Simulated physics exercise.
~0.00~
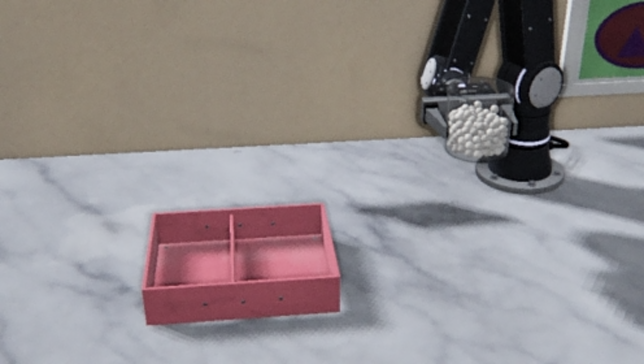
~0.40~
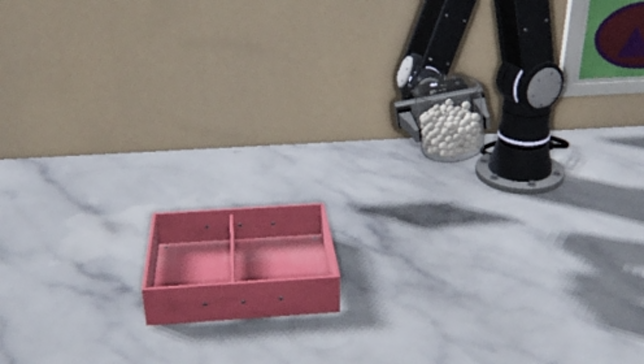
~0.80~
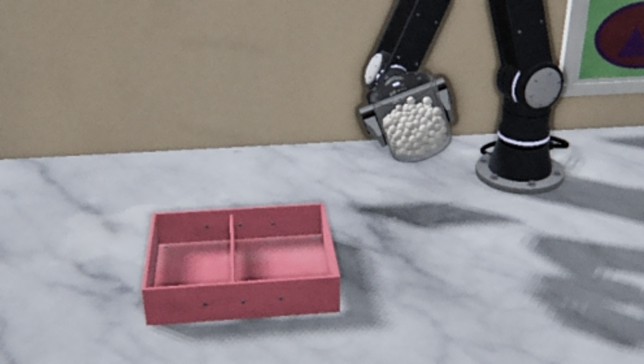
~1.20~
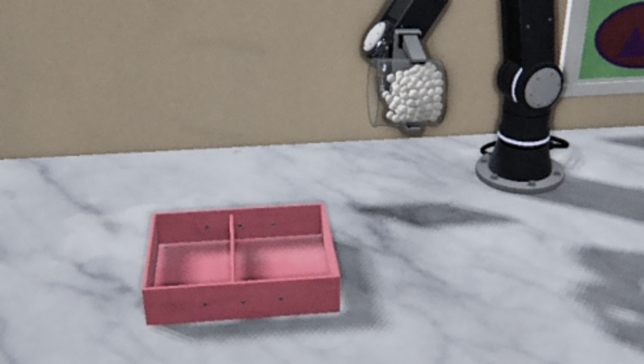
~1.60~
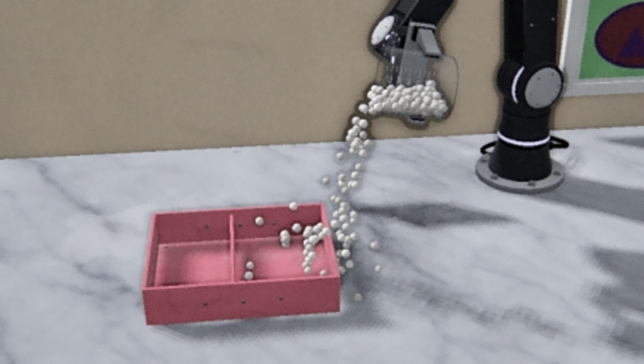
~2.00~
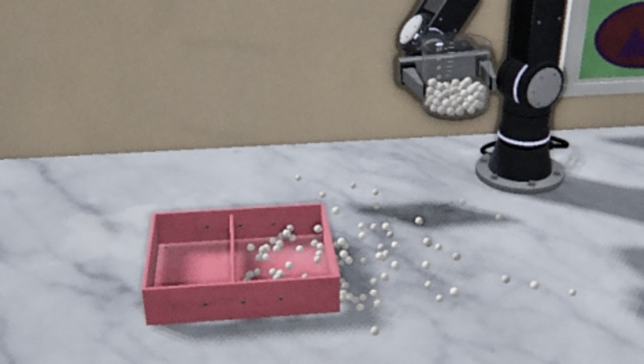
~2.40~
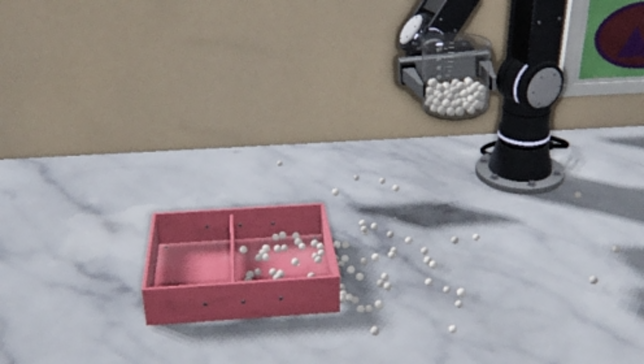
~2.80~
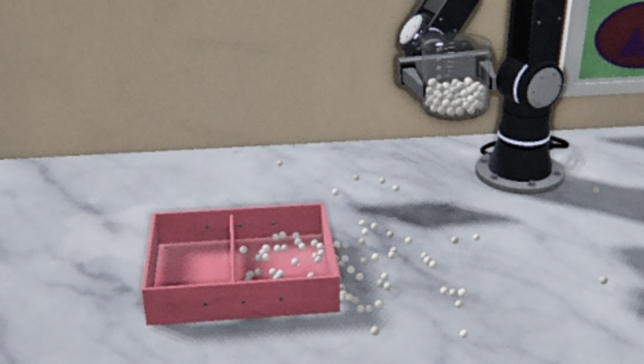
A black robot arm carried a clear cup of white beads left toward a divided pink tray and tipped it, spilling some into the right compartment and many across the marble tabletop, then swung back upright with plenty still in the cup.
